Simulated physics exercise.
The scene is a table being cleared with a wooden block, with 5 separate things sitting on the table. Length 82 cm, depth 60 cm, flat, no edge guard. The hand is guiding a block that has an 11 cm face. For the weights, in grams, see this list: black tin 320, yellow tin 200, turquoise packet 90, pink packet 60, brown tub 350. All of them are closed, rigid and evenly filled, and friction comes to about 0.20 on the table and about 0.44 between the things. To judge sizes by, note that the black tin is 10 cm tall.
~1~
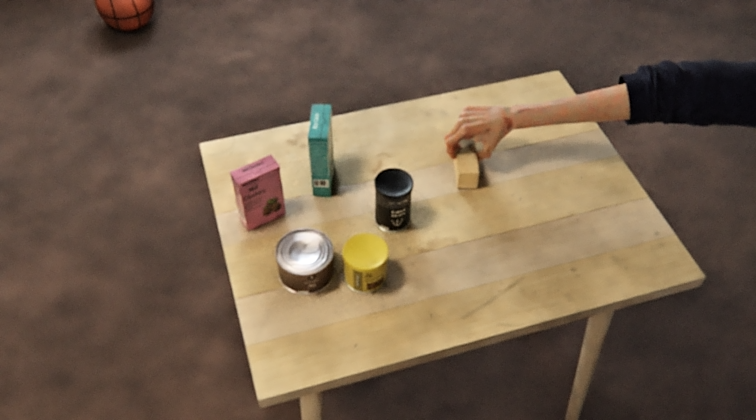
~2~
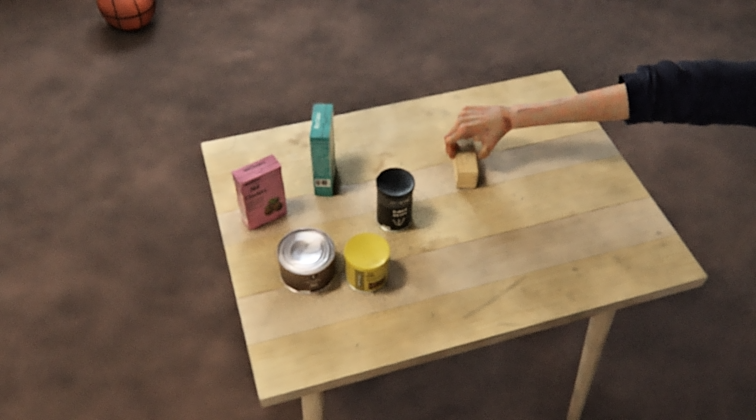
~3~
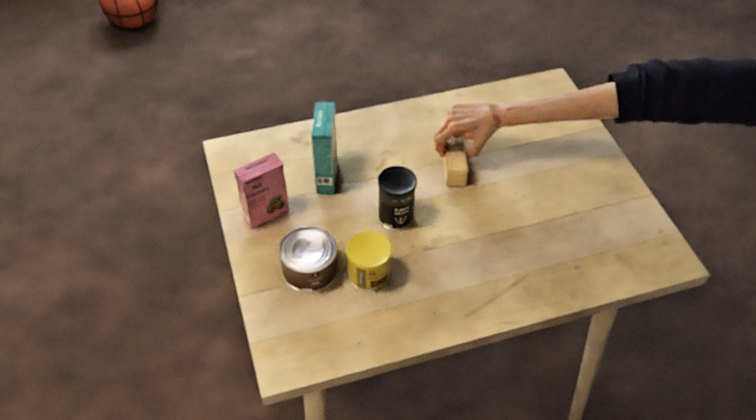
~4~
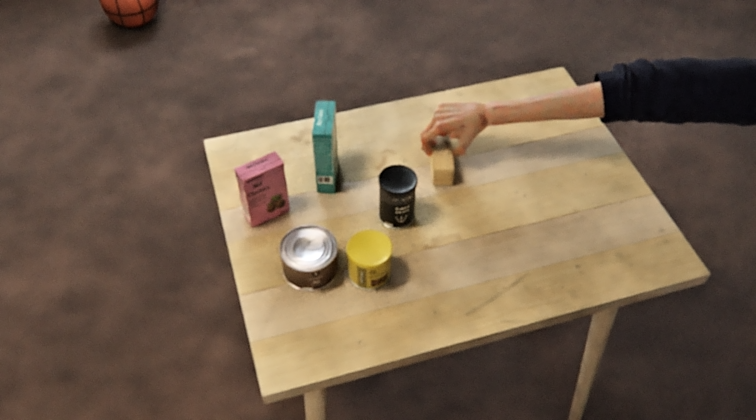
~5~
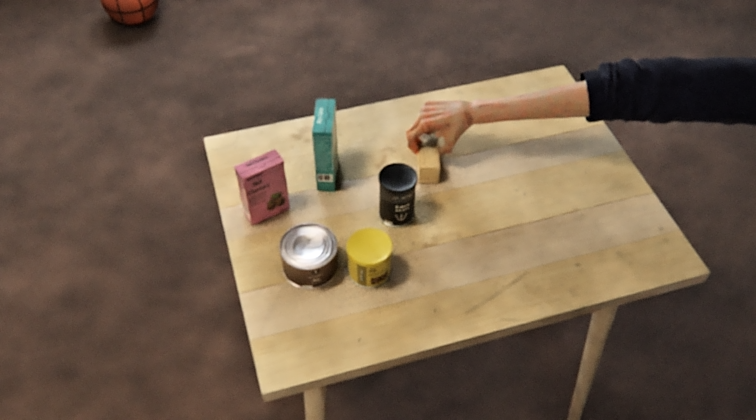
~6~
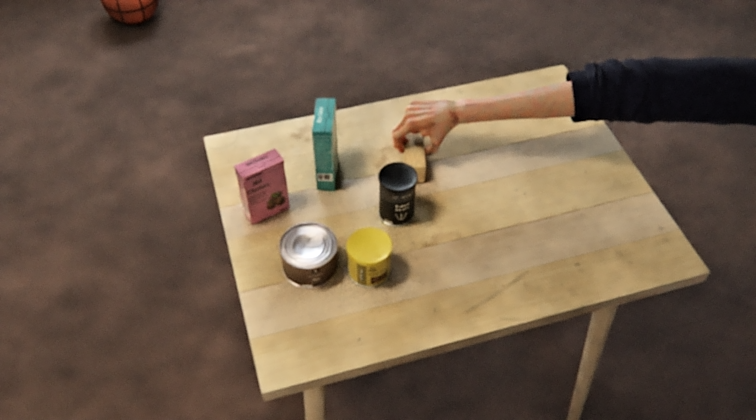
The video shows a hand sliding a small wooden block leftward across a wooden table, bringing it just behind a black tin, while the turquoise packet, pink packet, yellow tin and brown tub stay in place.
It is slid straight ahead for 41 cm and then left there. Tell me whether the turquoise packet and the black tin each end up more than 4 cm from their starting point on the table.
At the end, the turquoise packet will be moved; the black tin will stay close.
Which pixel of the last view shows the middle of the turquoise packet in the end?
At roughly (239, 146).
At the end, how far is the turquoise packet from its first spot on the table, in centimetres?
Around 17 centimetres.
Then, 0.70 s on from there, pusher on by 27 cm; turquoise packet moved 3 cm near (310, 146).
Then, 1.00 s on from there, pusher on by 34 cm; turquoise packet moved 10 cm near (274, 146).
In the end, not toppled but over 4 cm from the start, turquoise packet; the other 4 under 4 cm from the start. At the end, from the last picture's camera, turquoise packet near (238, 146), black tin near (397, 195).
